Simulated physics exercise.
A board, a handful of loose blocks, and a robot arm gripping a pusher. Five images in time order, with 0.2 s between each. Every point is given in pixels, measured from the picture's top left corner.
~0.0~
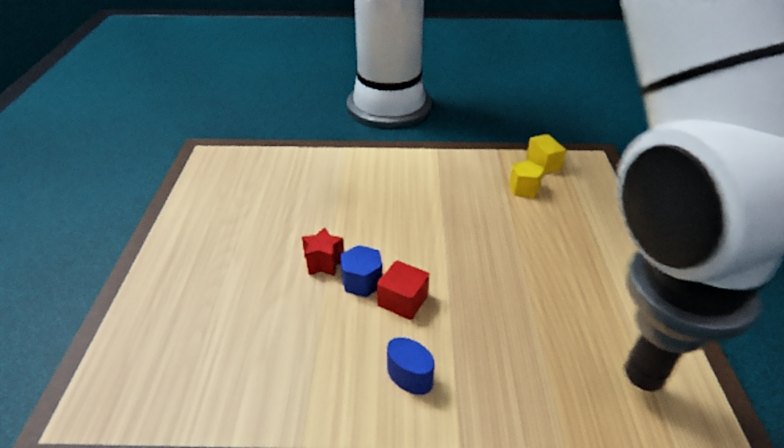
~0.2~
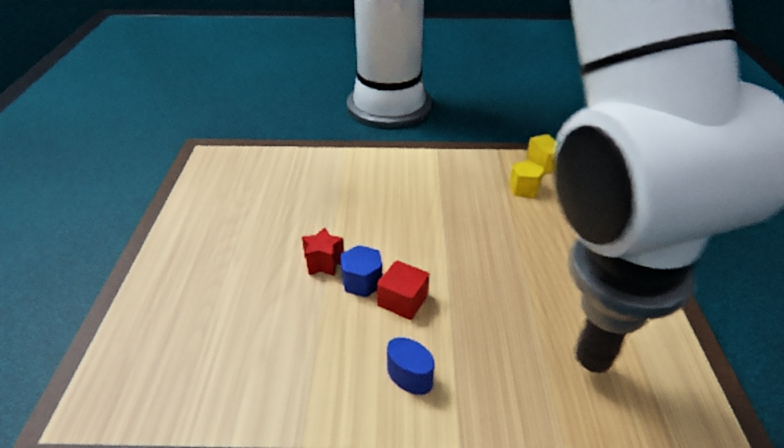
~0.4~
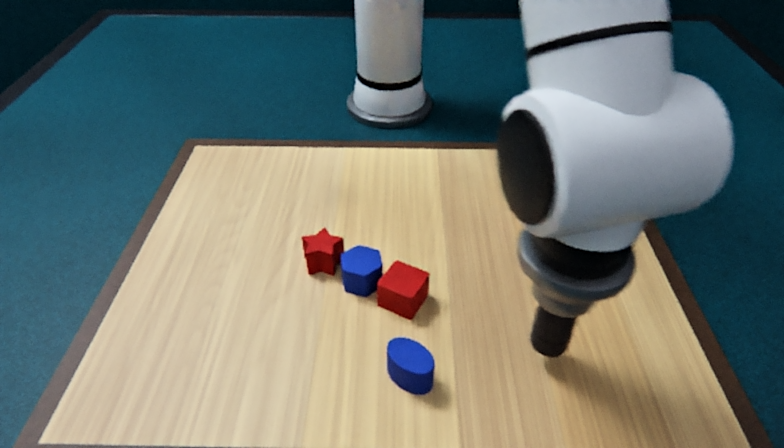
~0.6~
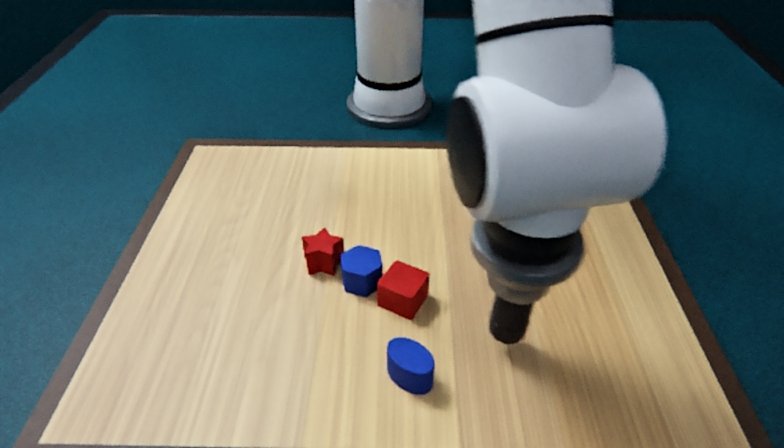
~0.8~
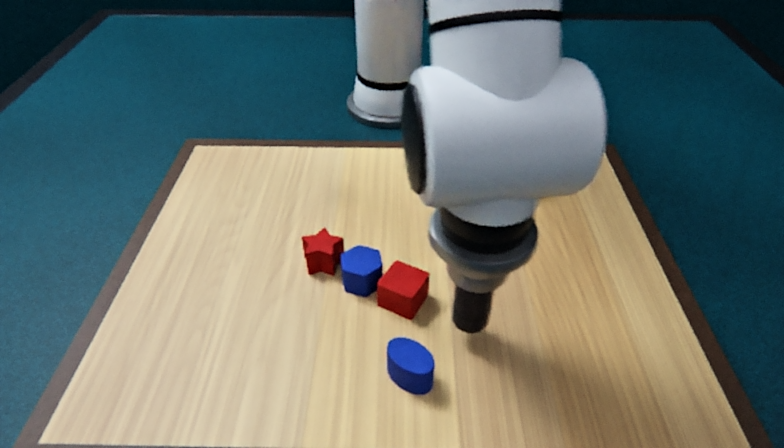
The footage shows a robot arm holding a dark pusher and moving it steadily left and slightly away over a wooden board, nearing a red square block, while the red and blue blocks in the middle stay still.
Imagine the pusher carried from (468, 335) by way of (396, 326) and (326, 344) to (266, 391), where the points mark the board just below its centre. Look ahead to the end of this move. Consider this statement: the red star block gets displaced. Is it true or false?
The statement is incorrect.
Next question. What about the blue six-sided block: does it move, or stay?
It is no longer where it was.
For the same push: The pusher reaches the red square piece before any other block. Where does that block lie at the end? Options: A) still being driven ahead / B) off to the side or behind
That would be B.
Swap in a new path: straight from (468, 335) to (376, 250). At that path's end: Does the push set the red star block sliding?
My answer is yes.
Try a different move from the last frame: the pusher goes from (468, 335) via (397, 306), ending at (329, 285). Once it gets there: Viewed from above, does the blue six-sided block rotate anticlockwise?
No.
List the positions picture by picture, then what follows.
In the first picture, tip of the pusher at (645, 376), middles of tops, red star block at (321, 241), blue six-sided block at (361, 259), red square piece at (404, 278).
In the second picture, pusher at (594, 358), nothing pushed.
In the third picture, pusher at (548, 343), nothing pushed.
In the fourth picture, pusher at (507, 331), nothing pushed.
In the fifth picture, pusher at (470, 320), red star block at (321, 241), blue six-sided block at (361, 259), red square piece at (404, 278).
The first path, step by step. One third of the way, pusher at (396, 311); blue six-sided block at (357, 254); red square piece at (390, 275), turned 40° clockwise.
Two thirds of the way, pusher at (323, 330); blue six-sided block at (356, 252); red square piece at (387, 275), turned 50° clockwise.
At the end, pusher at (262, 377); red star block unmoved; blue six-sided block at (356, 252); red square piece at (387, 275), turned 50° clockwise.
